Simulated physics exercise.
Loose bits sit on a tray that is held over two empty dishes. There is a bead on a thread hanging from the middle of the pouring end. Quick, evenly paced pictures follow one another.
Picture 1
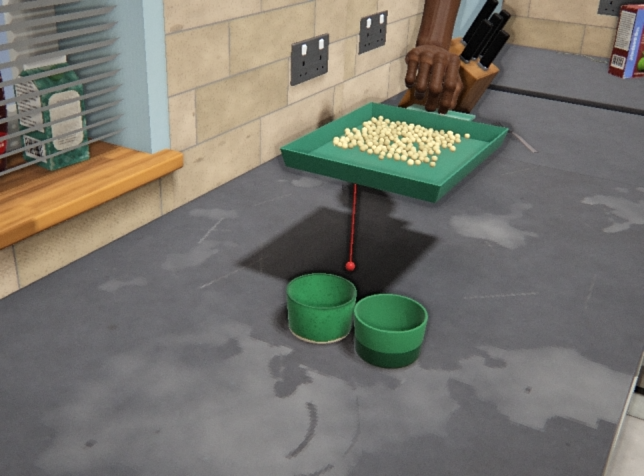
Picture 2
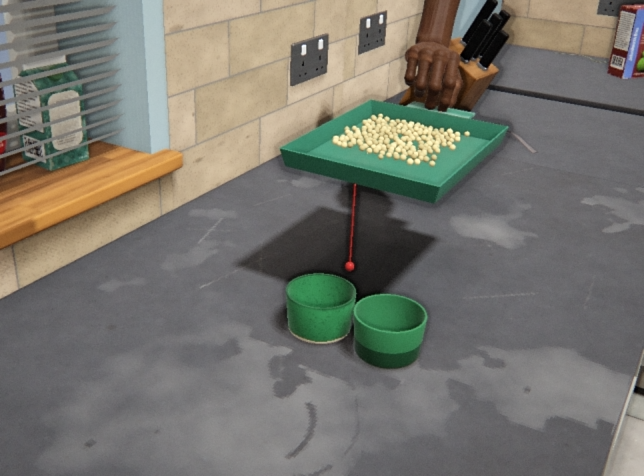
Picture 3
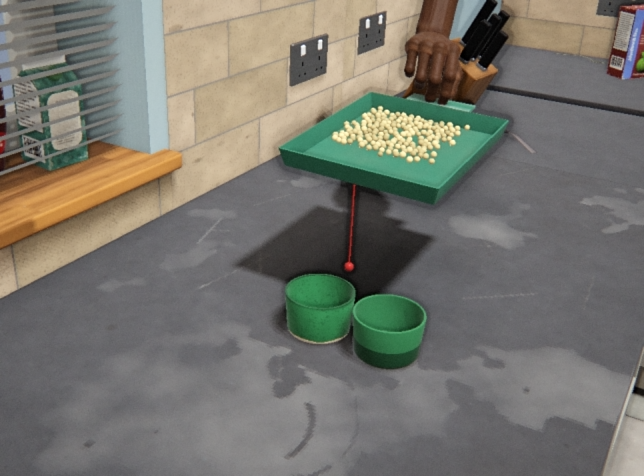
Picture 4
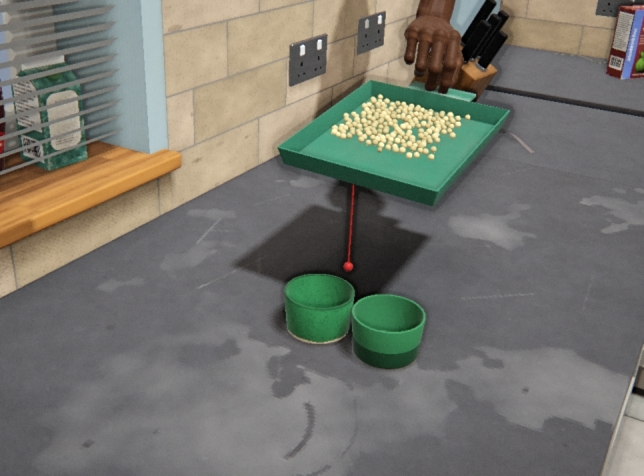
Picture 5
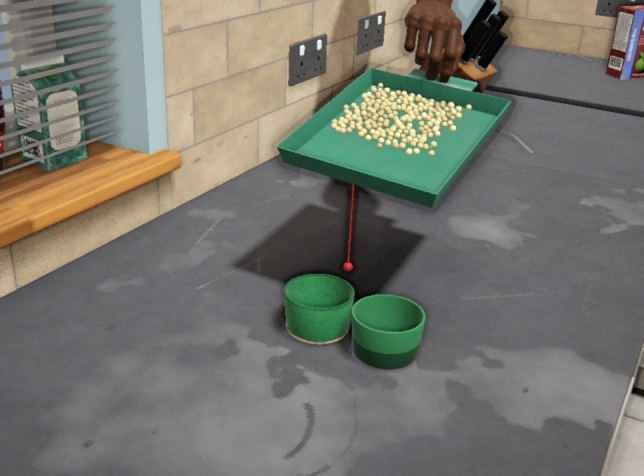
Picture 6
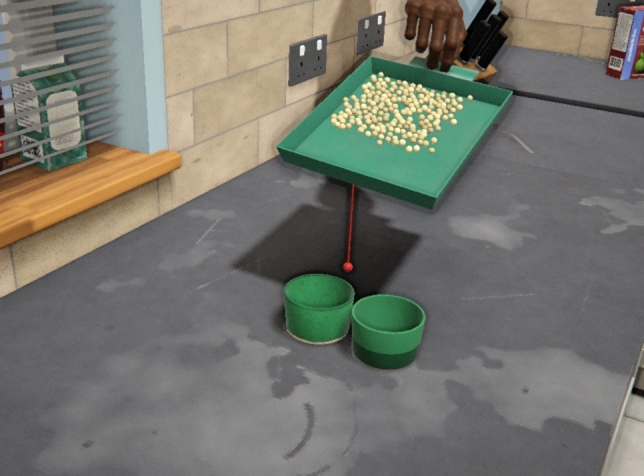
A dark-skinned hand grips the far edge of a green square tray above a scuffed dark grey kitchen counter, seen from above at an angle, with a pale brick wall and sockets behind. The tray carries small cream-coloured beans, a red bead hangs on a thread beneath it, and two round green dishes sit side by side below. The hand slowly raises the tray's far side, tilting it slightly towards the viewer, while the view barely shifts.
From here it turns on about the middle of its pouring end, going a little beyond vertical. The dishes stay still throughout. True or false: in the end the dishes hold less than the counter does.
False.
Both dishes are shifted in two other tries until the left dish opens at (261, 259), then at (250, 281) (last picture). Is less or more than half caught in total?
First try: Lower than half; second try: Lower than half.
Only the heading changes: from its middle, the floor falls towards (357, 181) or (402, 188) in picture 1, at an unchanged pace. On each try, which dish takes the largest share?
In the first case it's the one on the left, in the second the one on the right.
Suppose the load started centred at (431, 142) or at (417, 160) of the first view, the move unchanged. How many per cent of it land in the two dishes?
Near 80 per cent and near 70 per cent.
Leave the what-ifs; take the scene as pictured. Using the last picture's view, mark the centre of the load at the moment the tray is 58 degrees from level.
I'd mark it close to (390, 189).
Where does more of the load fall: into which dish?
Fuller: Right.
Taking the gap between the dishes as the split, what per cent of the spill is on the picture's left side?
I make it about 10 percent or so.
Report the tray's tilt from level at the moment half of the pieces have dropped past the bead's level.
110° or so.
Soon after the last picture, tray tipped steeply; nearly all on the tray; a stray few in the right dish; a small part in the air.
A little later, tray tipped right over; most on the tray; a small part in the right dish; a stray few in the left dish; a small part outside both; a small part in the air.
Later still, tray tipped past a quarter turn; about two thirds in the right dish; a small part in the left dish; about a quarter outside both.
At rest, tray tipped past a quarter turn; about two thirds in the right dish; a small part in the left dish; about a quarter outside both.
